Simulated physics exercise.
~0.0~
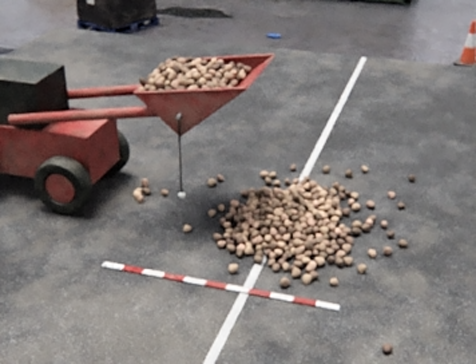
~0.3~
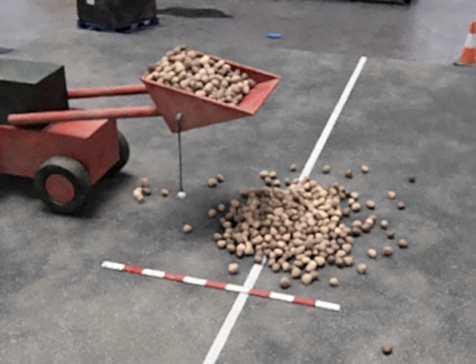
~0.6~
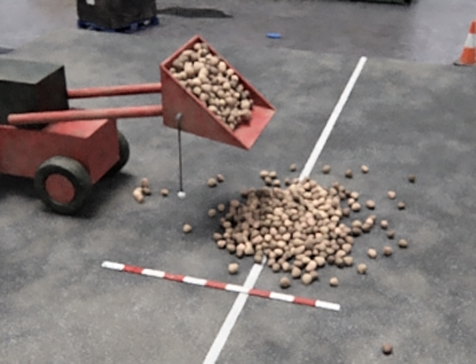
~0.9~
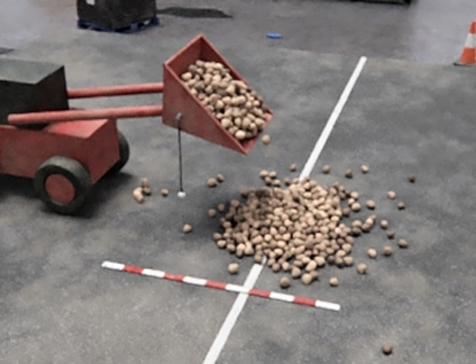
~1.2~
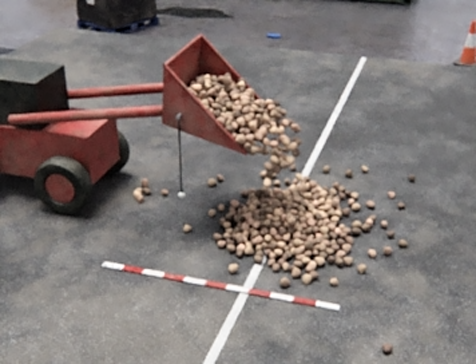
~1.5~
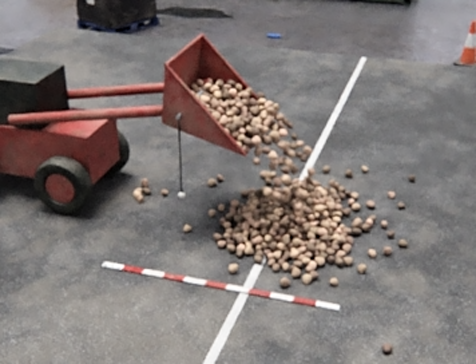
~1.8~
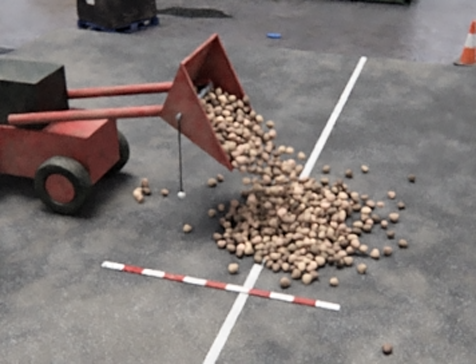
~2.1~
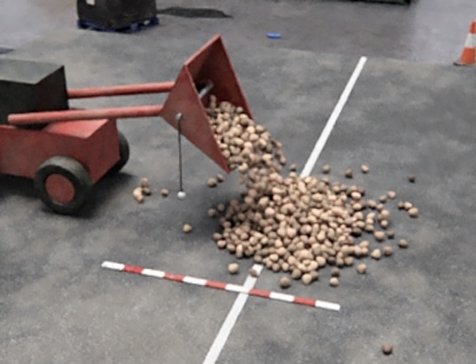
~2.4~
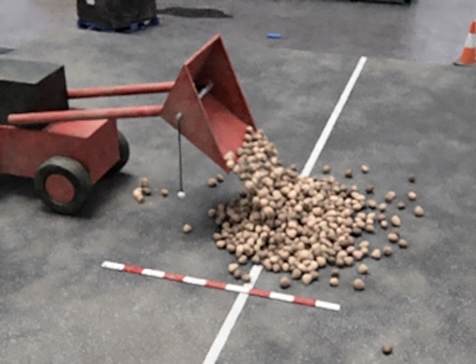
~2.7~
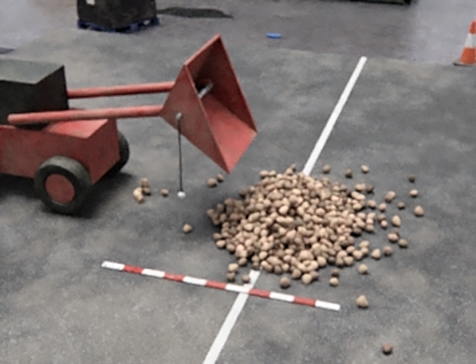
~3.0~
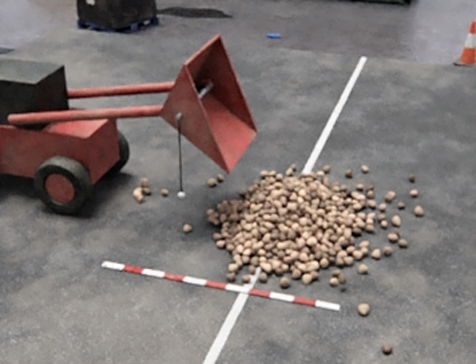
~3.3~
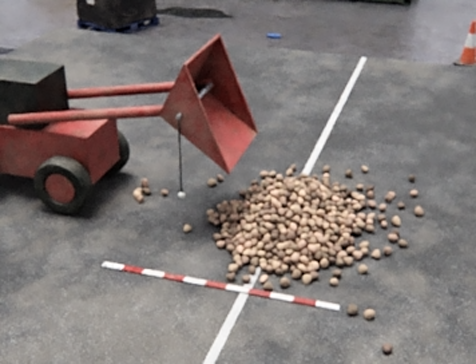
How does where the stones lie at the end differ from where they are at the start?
At the start, the stones are split between the raised red bucket and a loose heap on the floor. At the end, the bucket is empty and they all lie lower down on the floor, most of them in one larger heap across the white line.
